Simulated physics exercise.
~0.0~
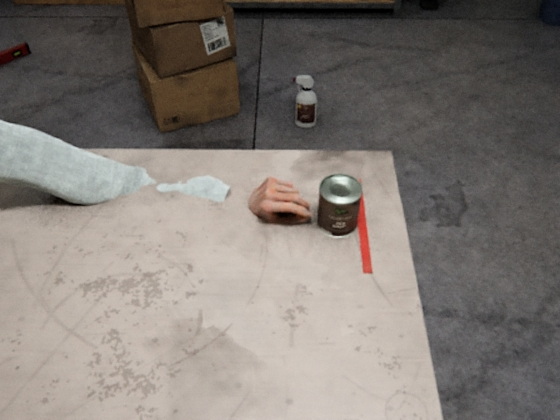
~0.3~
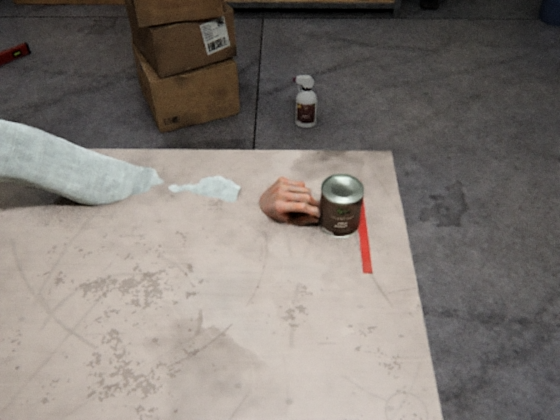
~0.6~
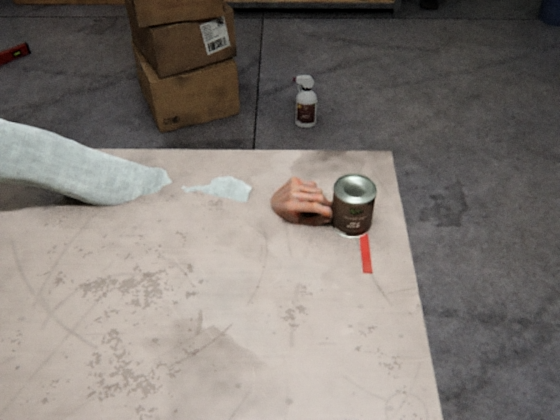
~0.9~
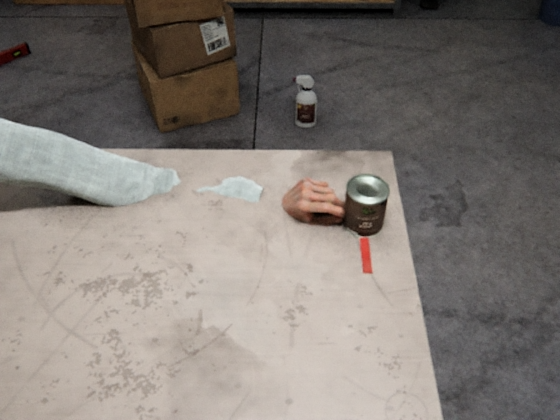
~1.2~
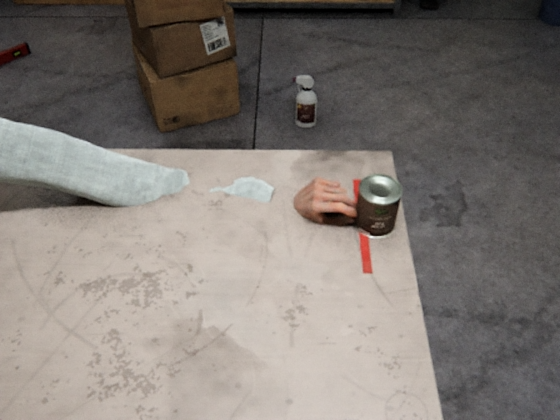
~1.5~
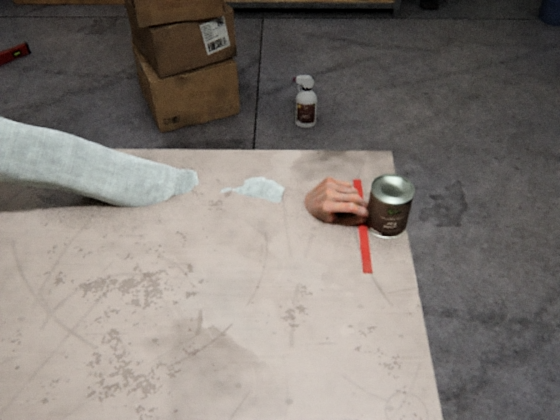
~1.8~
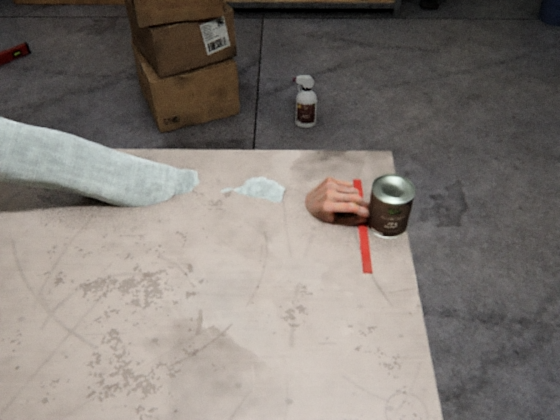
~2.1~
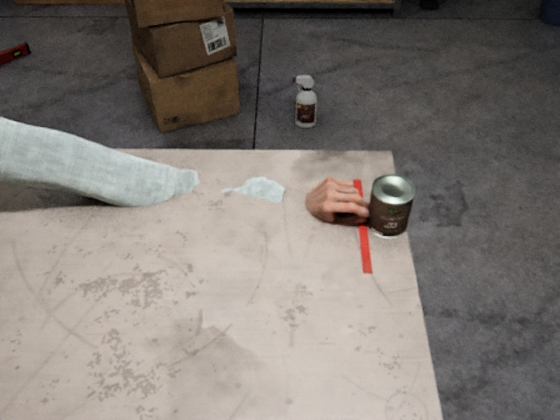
Brown pot being pushed right by a hand across a table, passing a red tape strip and stopping near the edge.
